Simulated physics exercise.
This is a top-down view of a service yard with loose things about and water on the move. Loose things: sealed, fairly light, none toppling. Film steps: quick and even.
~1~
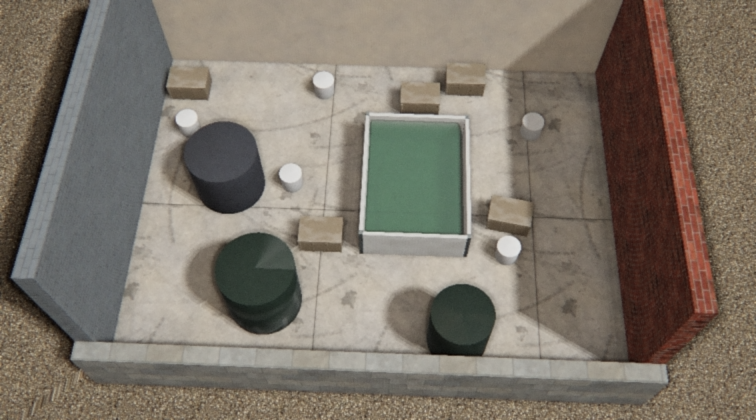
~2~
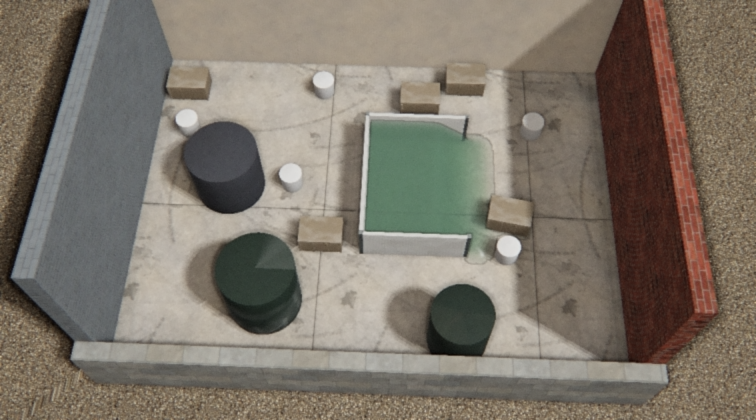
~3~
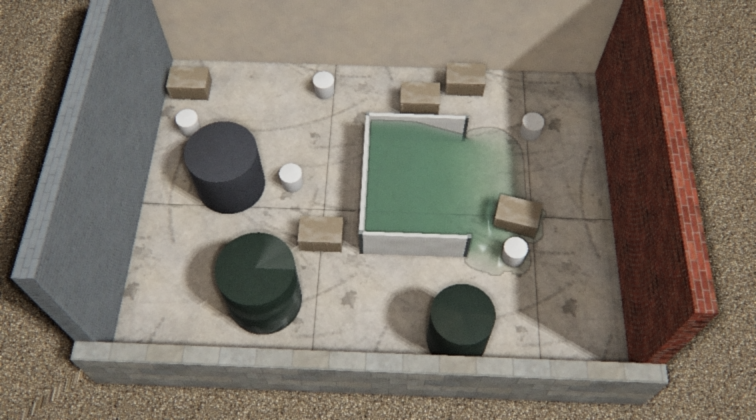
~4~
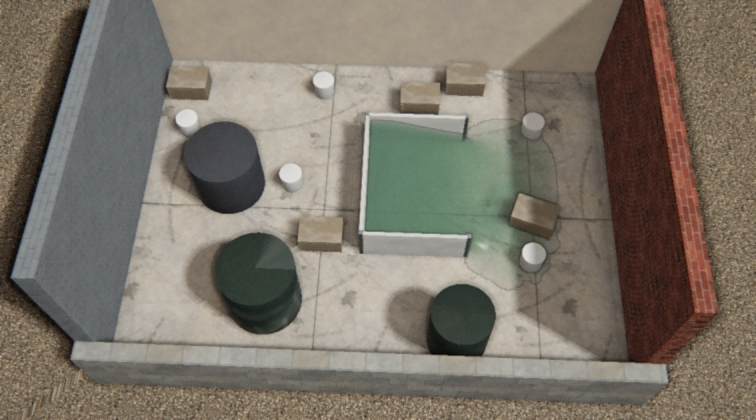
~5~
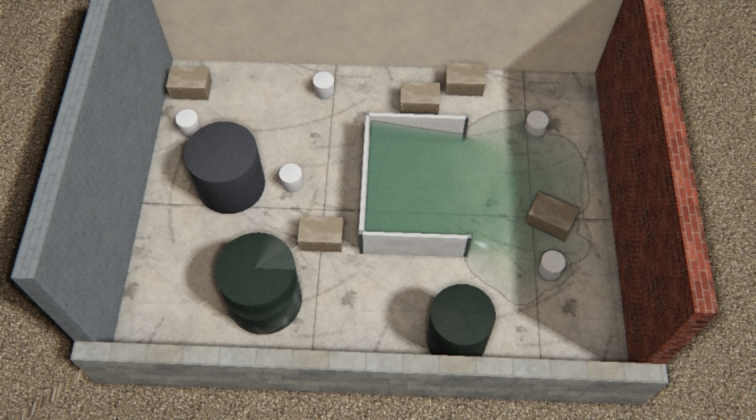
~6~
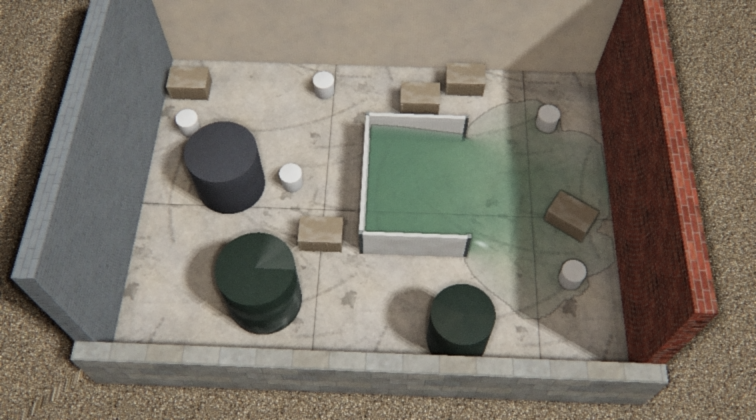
At first, green water sits inside a white-walled tank in a walled yard scattered with crates, pails and dark cylinders. Then the tank's right side opens and water spreads out across the floor, pushing a crate and a pail rightward, and afterwards shifting another pail slightly as it reaches the brick wall.
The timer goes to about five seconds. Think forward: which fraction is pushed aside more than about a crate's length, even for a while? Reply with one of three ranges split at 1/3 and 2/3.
1/3 to 2/3.
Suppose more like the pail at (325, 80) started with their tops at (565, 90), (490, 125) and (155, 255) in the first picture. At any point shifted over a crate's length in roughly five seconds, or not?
So, in order, the copies go a long way, a long way, nowhere much.
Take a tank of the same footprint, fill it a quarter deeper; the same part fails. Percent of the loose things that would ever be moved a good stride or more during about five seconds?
Share moved: 60 in a hundred.
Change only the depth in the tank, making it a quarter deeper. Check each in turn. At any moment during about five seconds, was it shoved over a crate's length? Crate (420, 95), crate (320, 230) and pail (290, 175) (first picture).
Going through them in turn, I'd say got there, then never got there, then never got there.
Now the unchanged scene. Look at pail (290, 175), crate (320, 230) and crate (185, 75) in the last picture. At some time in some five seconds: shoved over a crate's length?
Working through them in turn, I get never that far off, never that far off, then never that far off.
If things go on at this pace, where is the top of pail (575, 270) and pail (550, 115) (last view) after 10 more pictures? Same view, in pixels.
Estimated: (586, 353); (562, 65).
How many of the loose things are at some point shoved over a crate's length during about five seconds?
So that is 6.
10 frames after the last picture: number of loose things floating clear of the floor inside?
By my tally, 3.
A moment on, 3 of 10 are well off their spots; 1 afloat.
Next, 3 of 10 are well off their spots; 3 afloat.
Later, 3 of 10 are well off their spots; 3 afloat.
In the end, 6 of 10 are well off their spots, and 6 have been at some point; 2 afloat.
